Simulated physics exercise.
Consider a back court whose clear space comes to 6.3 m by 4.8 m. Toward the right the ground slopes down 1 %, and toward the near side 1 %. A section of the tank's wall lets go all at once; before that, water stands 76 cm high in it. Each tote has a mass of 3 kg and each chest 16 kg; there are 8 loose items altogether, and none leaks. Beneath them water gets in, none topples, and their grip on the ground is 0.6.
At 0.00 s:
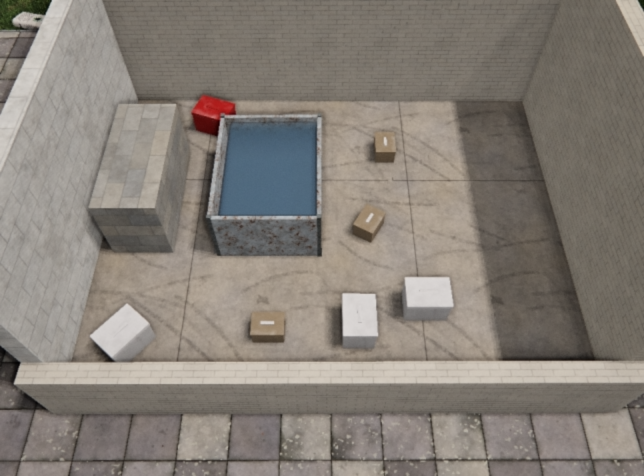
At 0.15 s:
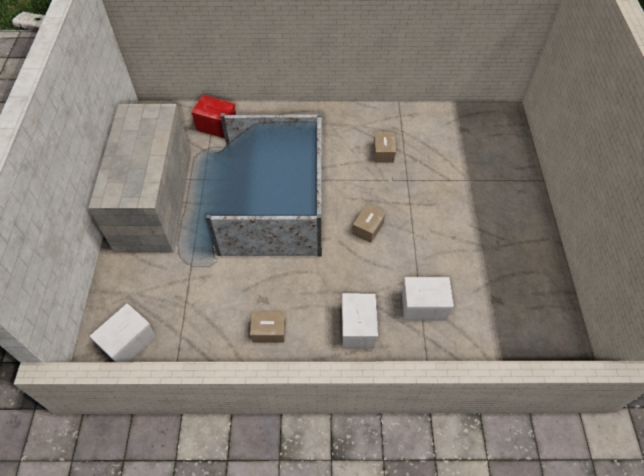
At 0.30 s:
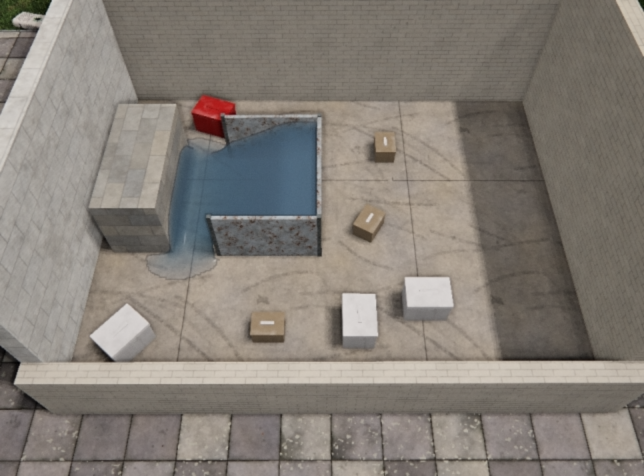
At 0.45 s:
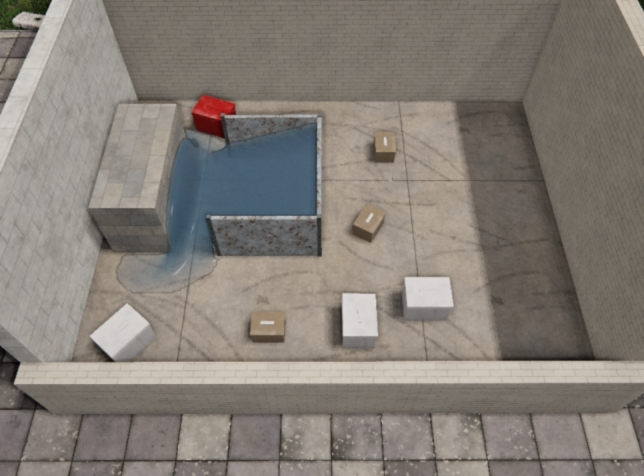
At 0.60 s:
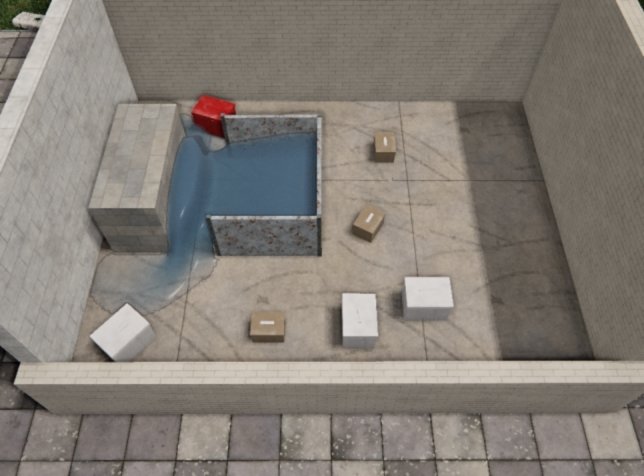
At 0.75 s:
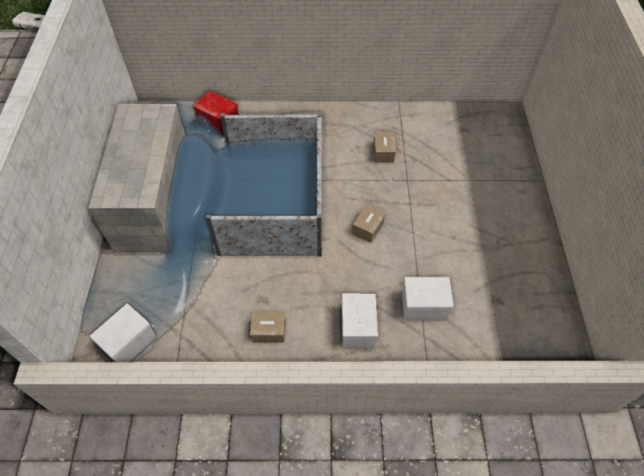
Water poured out through the open left side of a stone tank, ran against the grey block, and spread toward the near left corner, while the red chest behind it shifted very slightly.
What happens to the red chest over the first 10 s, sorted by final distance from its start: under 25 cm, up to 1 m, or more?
It travels a long way.
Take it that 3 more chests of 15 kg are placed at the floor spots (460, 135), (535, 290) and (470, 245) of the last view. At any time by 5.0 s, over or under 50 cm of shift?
In the order listed: Behind the line; behind the line; behind the line.
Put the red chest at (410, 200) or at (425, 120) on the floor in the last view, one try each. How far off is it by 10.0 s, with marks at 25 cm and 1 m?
In that order: It hardly budges; it hardly budges.
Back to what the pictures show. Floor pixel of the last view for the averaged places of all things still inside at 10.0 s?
The centre sits near (412, 219).
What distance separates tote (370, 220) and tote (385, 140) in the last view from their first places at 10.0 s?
First 250 cm, then 20 cm.
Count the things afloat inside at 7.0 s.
I get 4.
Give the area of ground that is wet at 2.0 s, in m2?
About 12 m2.
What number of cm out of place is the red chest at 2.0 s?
It is about 140 cm out of place by then.
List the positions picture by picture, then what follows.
The red chest at (213, 108) rests on the ground; water covers 2.3 m2; 0 of 8 have shifted, in the first frame.
The red chest at (213, 108), on the bottom; water covers 3.4 m2; 0 of 8 have shifted, in the second frame.
The red chest at (213, 108) rests on the ground; water covers 3.9 m2; 0 of 8 have shifted, in the third frame.
The red chest at (213, 108), on the bottom; 4.4 m2 under water; 0 of 8 have shifted, in the fourth frame.
The red chest at (213, 108), on the bottom; 5.2 m2 under water; 0 of 8 have shifted, in the fifth frame.
The red chest at (215, 105), on the bottom, 7 cm from its start; 6.1 m2 under water; 1 of 8 have shifted, in the sixth frame.
After 2.0 s the red chest is near (310, 102), 1.5 m from its start, aground; 2 afloat.
After 4.5 s the red chest is near (369, 118), 2.4 m from its start, aground; 4 afloat.
After 7.0 s the red chest is near (372, 119), 2.4 m from its start, aground; 4 afloat.
After 10.0 s the red chest is near (372, 119), 2.4 m from its start, aground; 5 afloat.
